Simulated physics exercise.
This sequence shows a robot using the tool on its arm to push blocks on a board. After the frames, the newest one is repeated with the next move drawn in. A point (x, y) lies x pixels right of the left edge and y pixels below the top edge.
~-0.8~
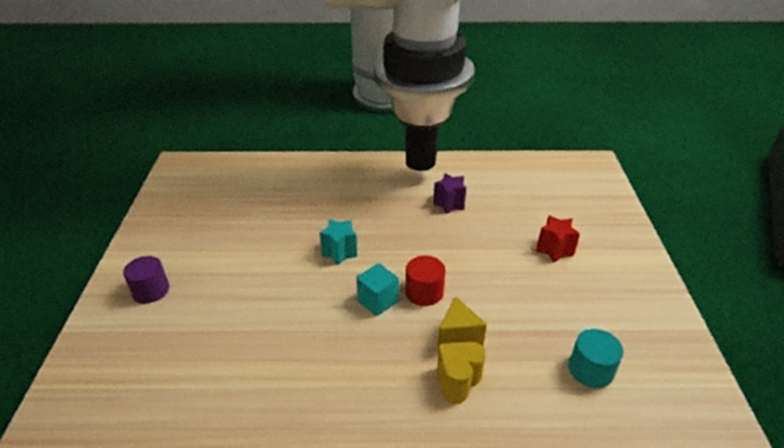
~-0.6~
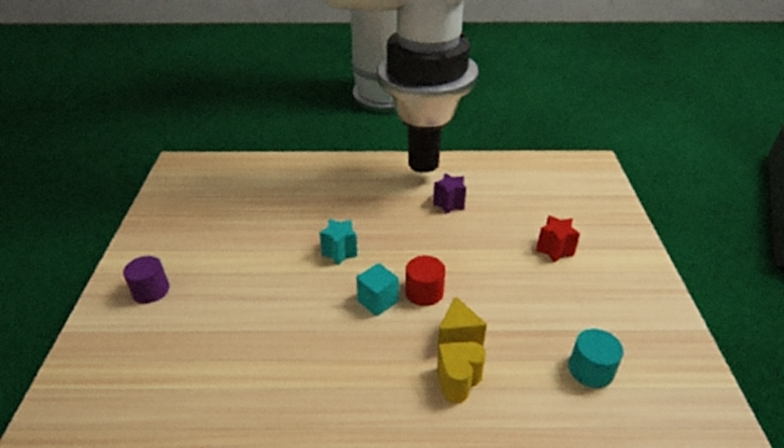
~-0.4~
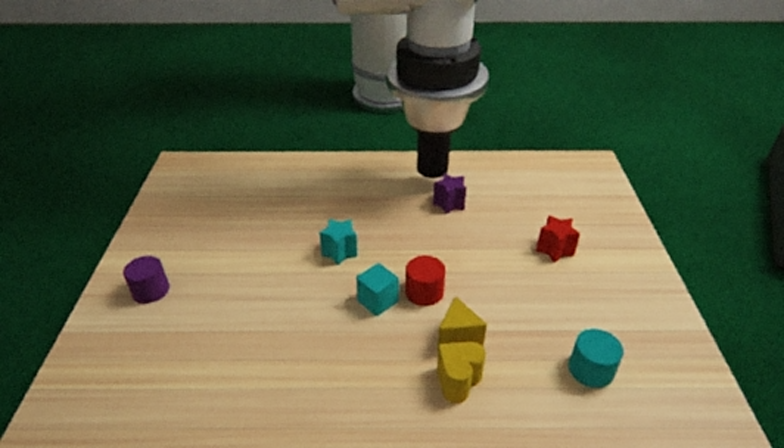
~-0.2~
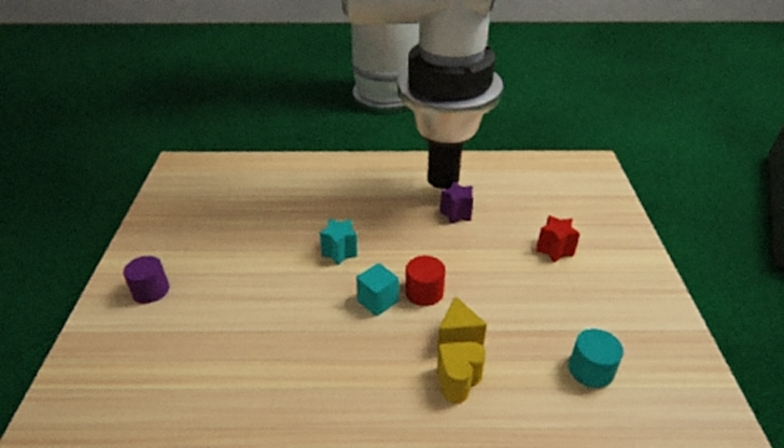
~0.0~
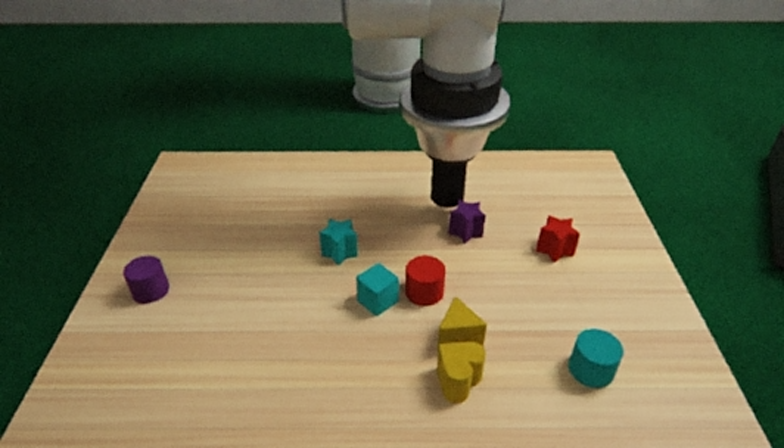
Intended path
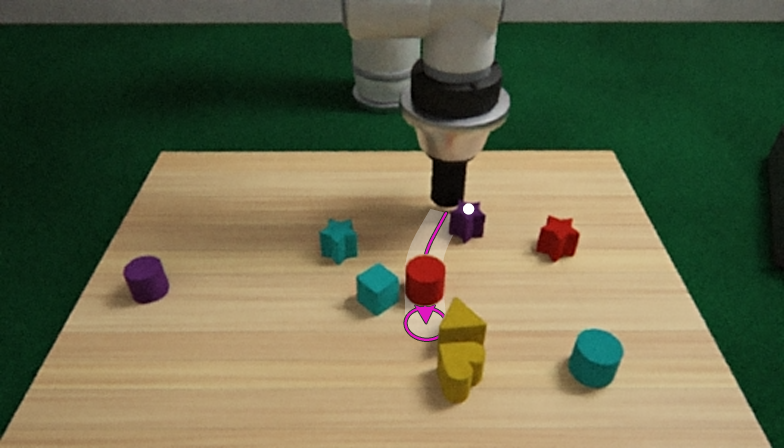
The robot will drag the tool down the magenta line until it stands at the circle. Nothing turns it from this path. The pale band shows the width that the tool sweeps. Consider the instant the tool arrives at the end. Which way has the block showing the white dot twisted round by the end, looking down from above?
Verdict: Counterclockwise.
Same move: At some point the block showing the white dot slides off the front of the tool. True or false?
My answer: True.
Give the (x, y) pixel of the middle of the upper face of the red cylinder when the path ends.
In the picture, that point is around (425, 333).
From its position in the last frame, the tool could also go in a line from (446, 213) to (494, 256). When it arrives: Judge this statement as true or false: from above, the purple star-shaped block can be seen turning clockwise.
That is true.
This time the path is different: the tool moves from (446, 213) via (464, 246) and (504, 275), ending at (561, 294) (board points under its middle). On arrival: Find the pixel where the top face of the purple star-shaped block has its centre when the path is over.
The purple star-shaped block ends near (603, 275).
The drawn path runs from (446, 213) by way of (425, 261) to (426, 323); the dot is on the purple star-shaped block.
What follows on the original path. One third of the way, tool (431, 228); purple star-shaped block (472, 218), turned 50° anticlockwise.
Two thirds of the way, tool (424, 265); red cylinder (426, 286); purple star-shaped block (472, 218), turned 50° anticlockwise.
At the end, tool (427, 308); red cylinder (425, 333); yellow triangular block (465, 320), turned 20° anticlockwise; yellow heart (463, 360); purple star-shaped block (472, 218), turned 50° anticlockwise.
